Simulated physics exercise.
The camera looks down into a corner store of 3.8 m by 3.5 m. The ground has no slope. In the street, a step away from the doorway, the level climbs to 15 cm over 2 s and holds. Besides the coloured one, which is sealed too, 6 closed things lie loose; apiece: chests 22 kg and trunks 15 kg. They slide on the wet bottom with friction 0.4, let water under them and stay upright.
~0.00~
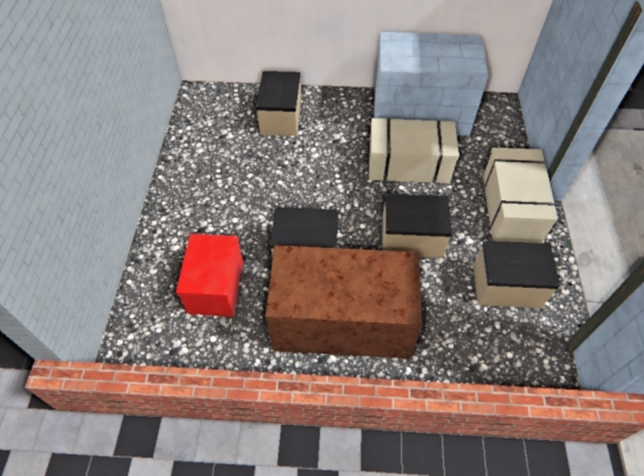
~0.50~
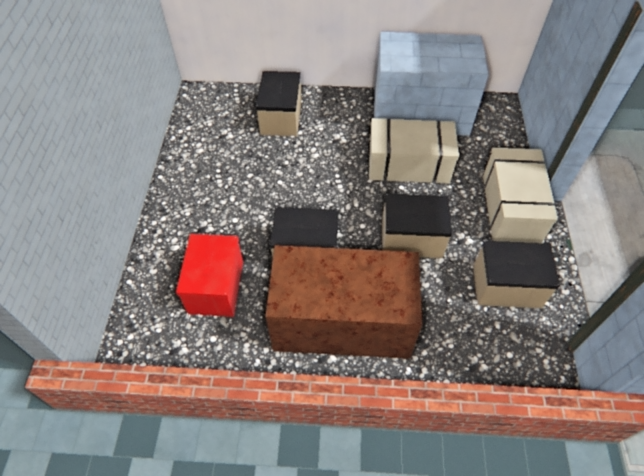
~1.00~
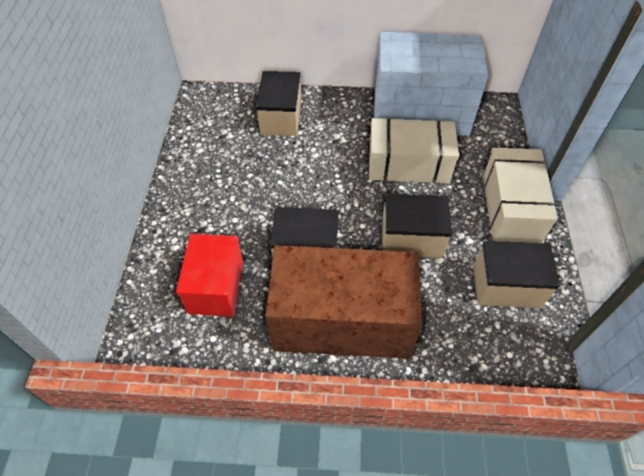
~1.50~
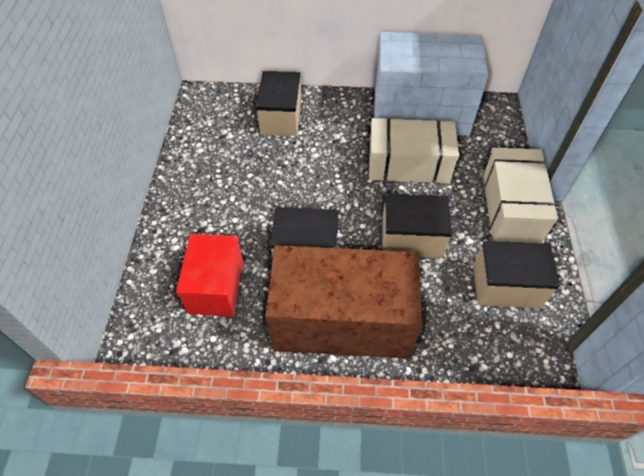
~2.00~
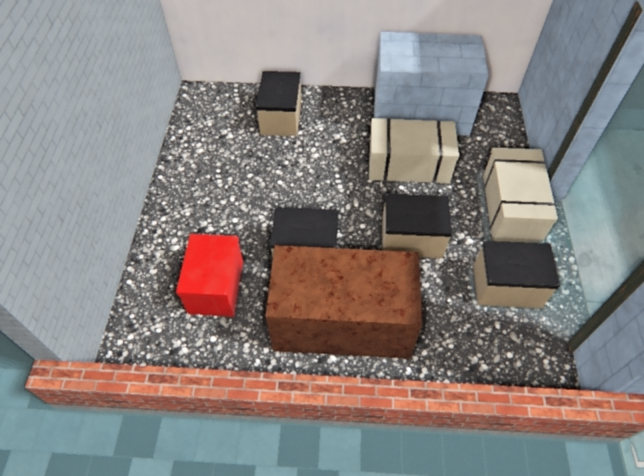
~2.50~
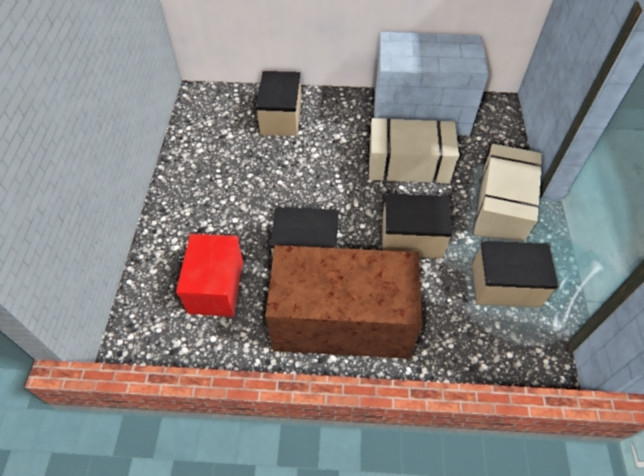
To begin with, a red chest and several other boxes sit on the dry speckled floor of a walled store, and then water covers the tiles outside. It enters through the doorway on the right and spreads around the nearest boxes, where a cream one turns slightly while the red chest stays still.
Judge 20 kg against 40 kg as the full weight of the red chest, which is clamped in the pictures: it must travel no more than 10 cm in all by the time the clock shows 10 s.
I expect that the lower weight is enough.
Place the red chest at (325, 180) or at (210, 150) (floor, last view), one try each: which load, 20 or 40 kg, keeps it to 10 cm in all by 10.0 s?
In turn: Only the larger holds; either load holds.
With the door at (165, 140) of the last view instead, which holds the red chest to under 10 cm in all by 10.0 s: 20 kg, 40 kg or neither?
Then the smaller load will do.
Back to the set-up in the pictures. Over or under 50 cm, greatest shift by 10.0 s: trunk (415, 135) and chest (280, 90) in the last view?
In turn: More, under.
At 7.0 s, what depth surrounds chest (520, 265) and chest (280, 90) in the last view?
Roughly 6 and 3 cm.
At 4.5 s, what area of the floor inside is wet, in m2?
About 6.0 m2.
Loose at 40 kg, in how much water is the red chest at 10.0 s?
About 6 cm.
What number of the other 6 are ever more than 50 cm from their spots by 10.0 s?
4 of them.
After 3.5 s the red chest would be 0 cm from its start with 20 kg and 0 cm from its start with 40 kg; 0 cm of water round it then.
After 4.5 s the red chest would be 0 cm from its start with 20 kg and 0 cm from its start with 40 kg; 1 cm of water round it then.
After 7.0 s the red chest would be 0 cm from its start with 20 kg and 0 cm from its start with 40 kg; 3 cm of water round it then.
After 10.0 s the red chest would be 0 cm from its start with 20 kg and 0 cm from its start with 40 kg; 6 cm of water round it then.
